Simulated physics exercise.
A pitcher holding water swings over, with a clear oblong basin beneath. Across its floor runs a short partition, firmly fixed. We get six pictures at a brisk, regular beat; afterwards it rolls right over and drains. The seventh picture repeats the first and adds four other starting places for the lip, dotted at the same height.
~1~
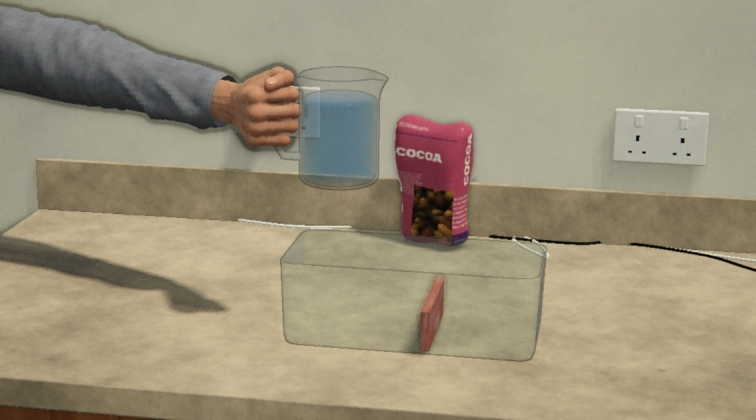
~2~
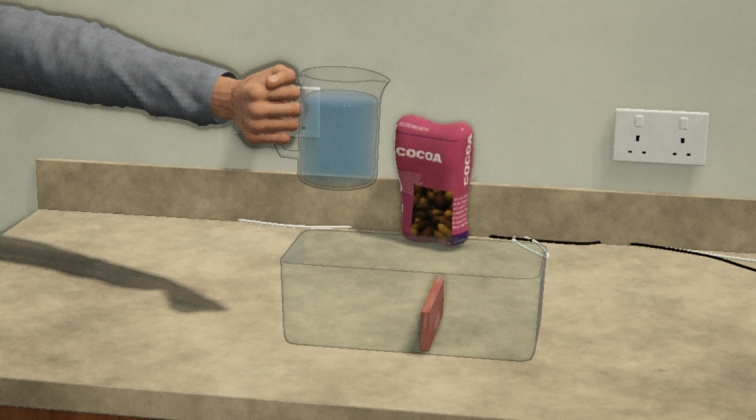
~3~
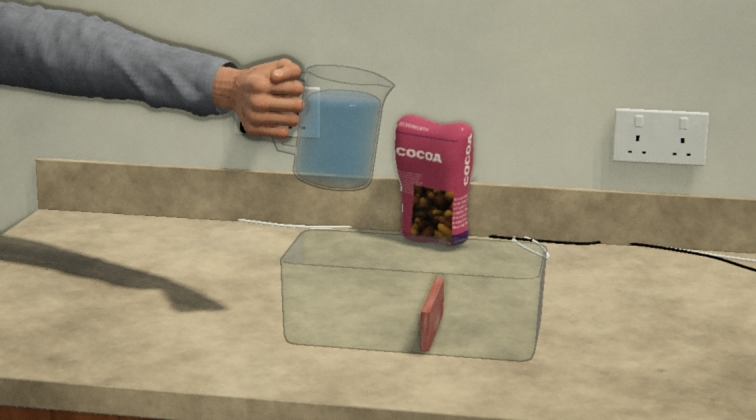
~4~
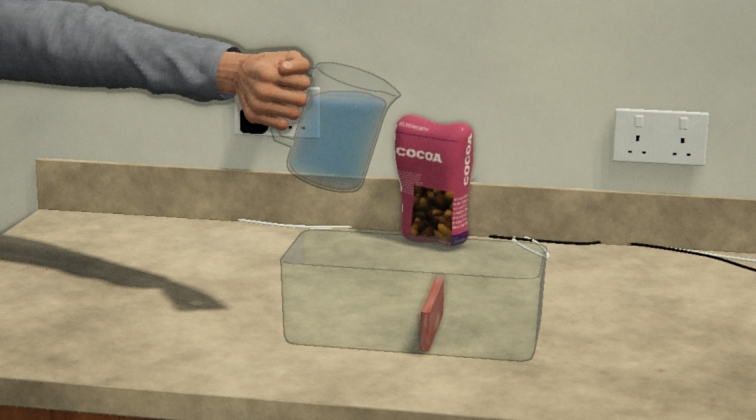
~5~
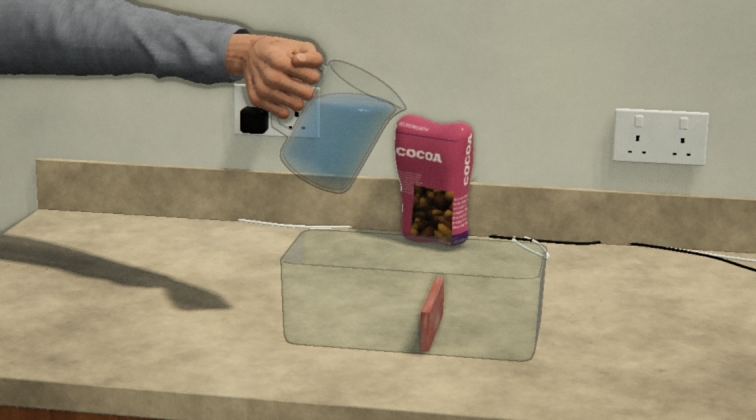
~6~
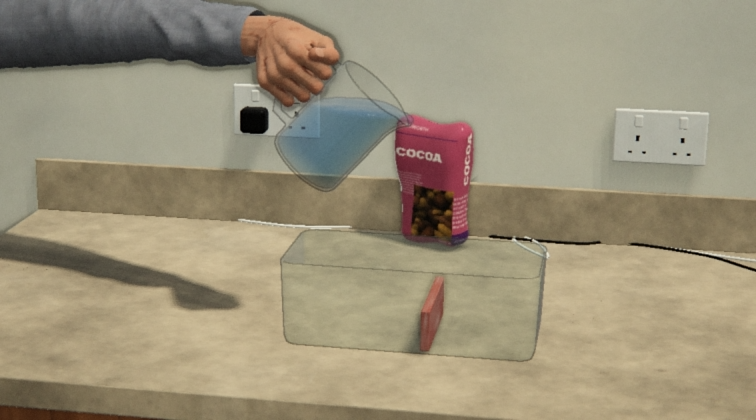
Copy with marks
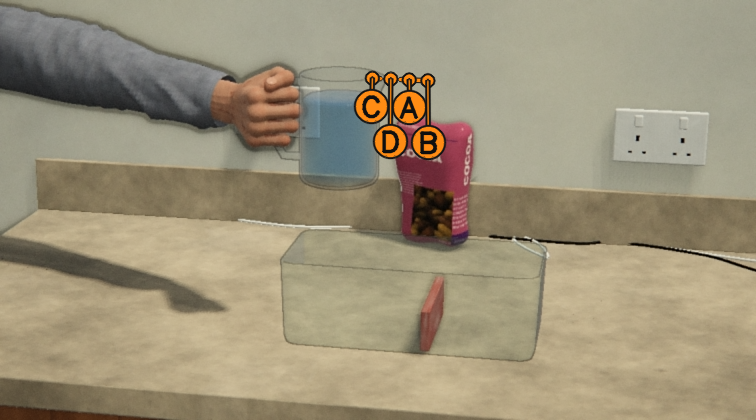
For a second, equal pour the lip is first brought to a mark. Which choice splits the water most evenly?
C beats the others.
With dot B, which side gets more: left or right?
The right side.
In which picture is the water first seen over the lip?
Picture 6.
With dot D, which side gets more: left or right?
The right one.
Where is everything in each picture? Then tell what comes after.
The first frame shows upright, lip at (387, 78); basin from (284, 341) to (535, 360); top of the wall at (433, 294); nothing has left yet.
The second frame shows upright, lip at (388, 80); nothing has left yet.
The third frame shows tipped about 8°, lip at (393, 85); nothing has left yet.
The fourth frame shows tipped about 17°, lip at (399, 95); nothing has left yet.
The fifth frame shows tipped about 28°, lip at (405, 108); nothing has left yet.
The sixth frame shows tipped about 42°, lip at (408, 124); water is over the lip, down to (408, 124).
On the marked copy, A at (409, 79); B at (427, 80); C at (372, 78); D at (390, 79).
Choosing A, about 5 % ends left of the wall and 91 % right of it; 4 % is lost outside.
Choosing B, about 10 % ends left of the wall and 83 % right of it; 7 % is lost outside.
Choosing C, about 49 % ends left of the wall and 49 % right of it.
Choosing D, about 17 % ends left of the wall and 81 % right of it.
